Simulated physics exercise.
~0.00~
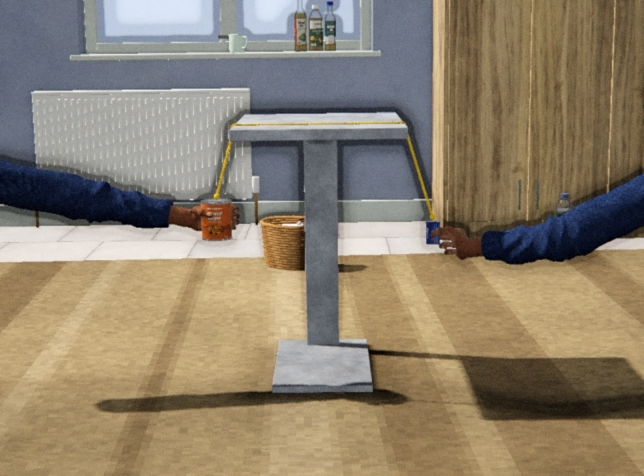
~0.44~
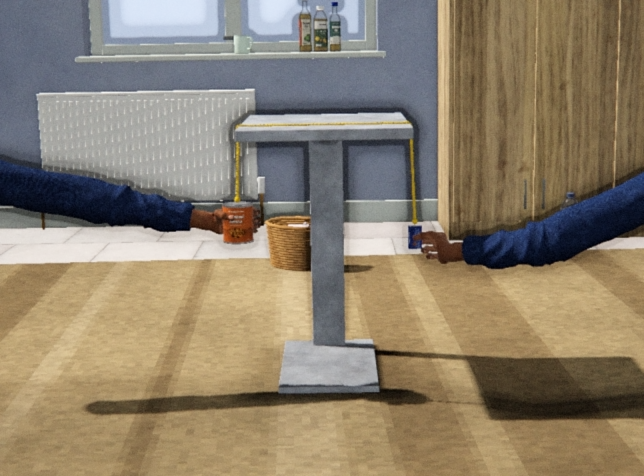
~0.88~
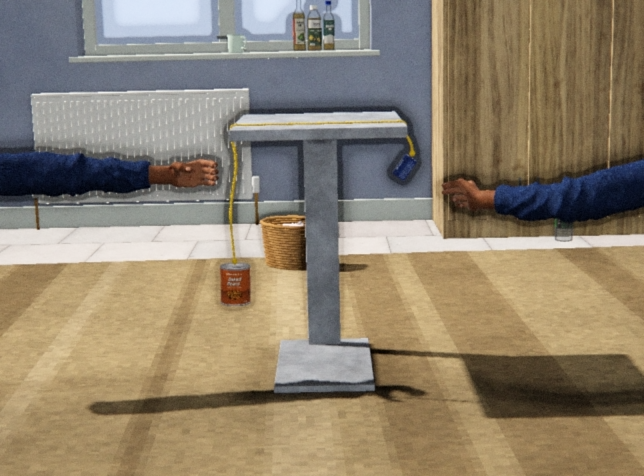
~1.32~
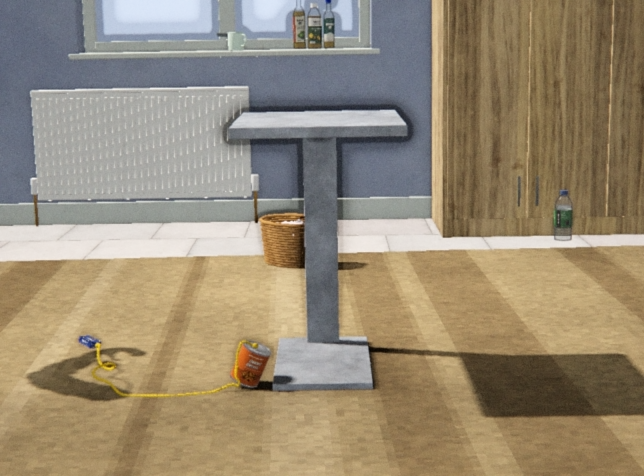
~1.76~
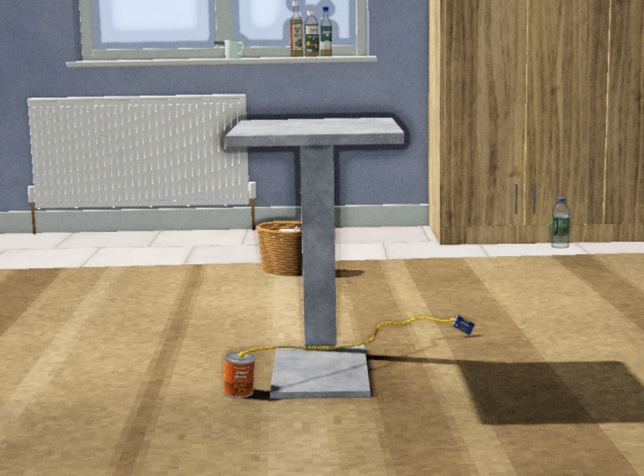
Over a side table, two hands release a shoelace, and the tin drags everything down leftwards.
